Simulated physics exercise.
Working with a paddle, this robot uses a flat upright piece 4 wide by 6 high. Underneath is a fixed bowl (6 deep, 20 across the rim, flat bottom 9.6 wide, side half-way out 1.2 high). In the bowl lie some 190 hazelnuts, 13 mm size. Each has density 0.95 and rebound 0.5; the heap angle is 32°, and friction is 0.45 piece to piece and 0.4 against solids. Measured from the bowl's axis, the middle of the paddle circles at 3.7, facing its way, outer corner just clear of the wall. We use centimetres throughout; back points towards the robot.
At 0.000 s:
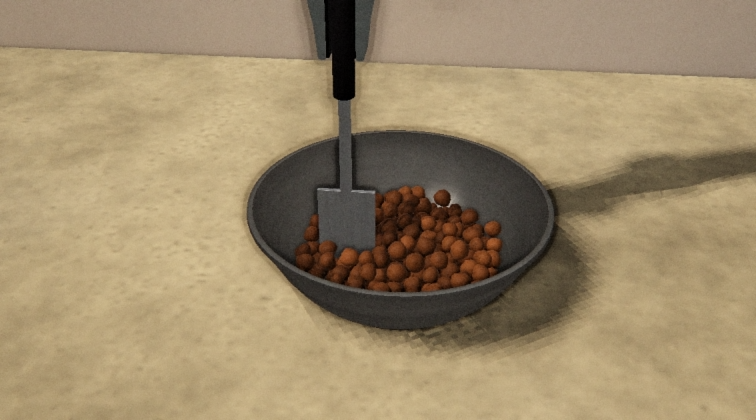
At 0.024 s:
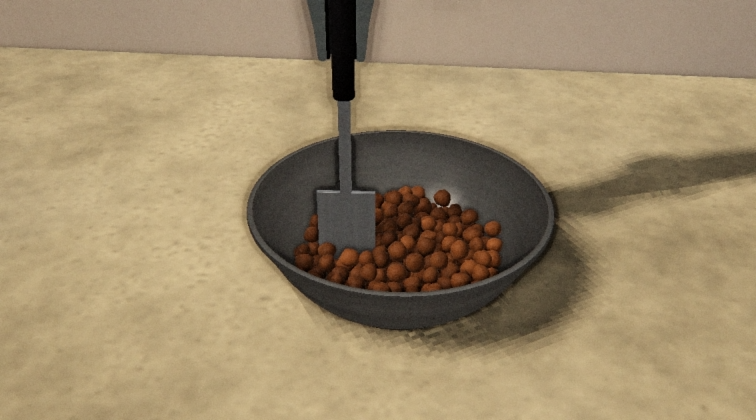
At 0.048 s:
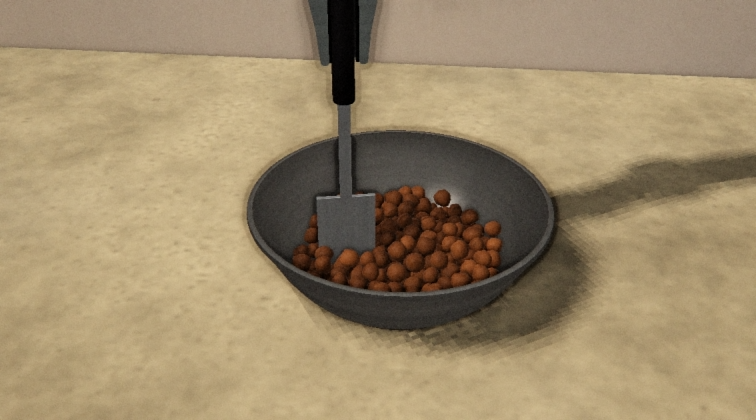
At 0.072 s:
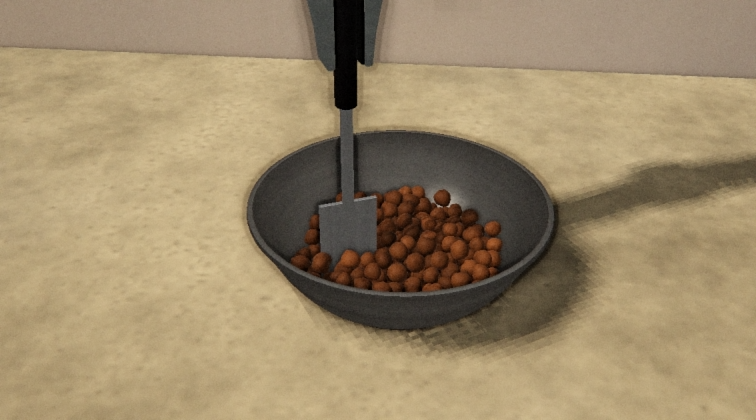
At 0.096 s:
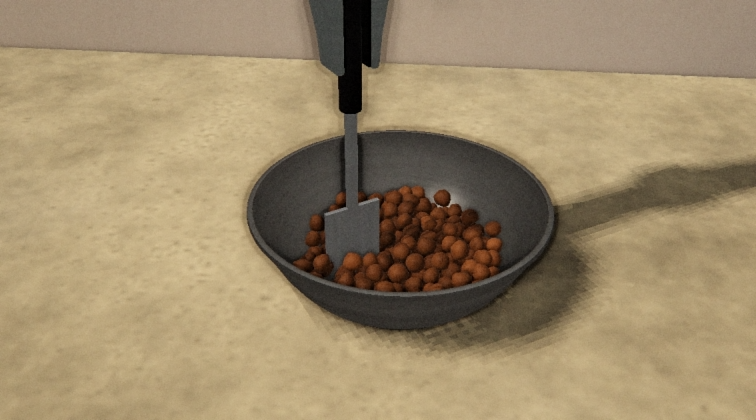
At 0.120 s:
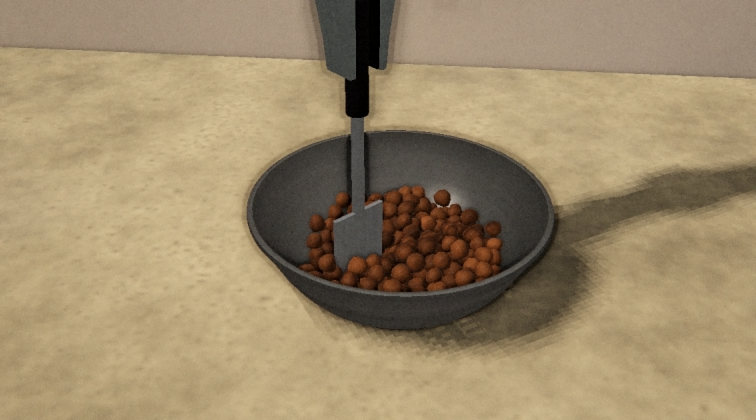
A flat metal paddle held by a robot gripper turned gradually and slid slightly toward the viewer and right inside a dark bowl of round brown nuts, shifting a few nuts near its blade.
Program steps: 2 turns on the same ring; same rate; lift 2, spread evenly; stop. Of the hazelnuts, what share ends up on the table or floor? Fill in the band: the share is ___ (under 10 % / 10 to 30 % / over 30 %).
The share is under 10 %.
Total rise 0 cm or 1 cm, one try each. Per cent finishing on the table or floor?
Trial one: Roughly 0 %; trial two: Roughly 0 %.
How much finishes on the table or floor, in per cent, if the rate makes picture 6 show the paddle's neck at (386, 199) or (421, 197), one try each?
About 5 per cent, then about 20 per cent.
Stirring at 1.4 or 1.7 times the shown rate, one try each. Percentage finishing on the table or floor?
Estimates in order: Some 0 % and some 5 %.
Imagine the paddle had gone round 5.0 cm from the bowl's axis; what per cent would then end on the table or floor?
In that case some 0 %.
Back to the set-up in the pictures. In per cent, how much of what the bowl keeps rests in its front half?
I'd put it near 55 per cent.
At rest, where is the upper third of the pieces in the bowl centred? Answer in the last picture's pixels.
Looks like roughly (345, 254) to me.
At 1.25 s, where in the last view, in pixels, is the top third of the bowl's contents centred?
Centre, approx.: (429, 229).
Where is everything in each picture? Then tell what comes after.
Paddle neck at (346, 171), 0° round; upper third of the load around (410, 236), from x 305 to 495, top at y 195; 194 in the bowl, in the first picture.
Paddle neck at (346, 173), 3° round; upper third of the load around (410, 242), from x 305 to 495, top at y 195, in the second picture.
Paddle neck at (346, 177), 13° round; upper third of the load around (408, 244), from x 300 to 495, top at y 195, in the third picture.
Paddle neck at (348, 182), 24° round; upper third of the load around (408, 245), from x 300 to 495, top at y 195, in the fourth picture.
Paddle neck at (352, 187), 36° round; upper third of the load around (405, 261), from x 300 to 495, top at y 195, in the fifth picture.
Paddle neck at (358, 191), 47° round; upper third of the load around (405, 263), from x 305 to 495, top at y 195; 194 in the bowl, in the sixth picture.
By 0.69 s, 312° round, highest piece 6 above the table; 194 in the bowl.
By 1.25 s, 218° round, highest piece 5 above the table; 194 in the bowl.
By 1.74 s, 0° round, highest piece 5 above the table; 194 in the bowl.
By 2.44 s, 0° round, highest piece 5 above the table; 194 in the bowl.
Final count, 194 in the bowl. That is 0 % on the table or floor.
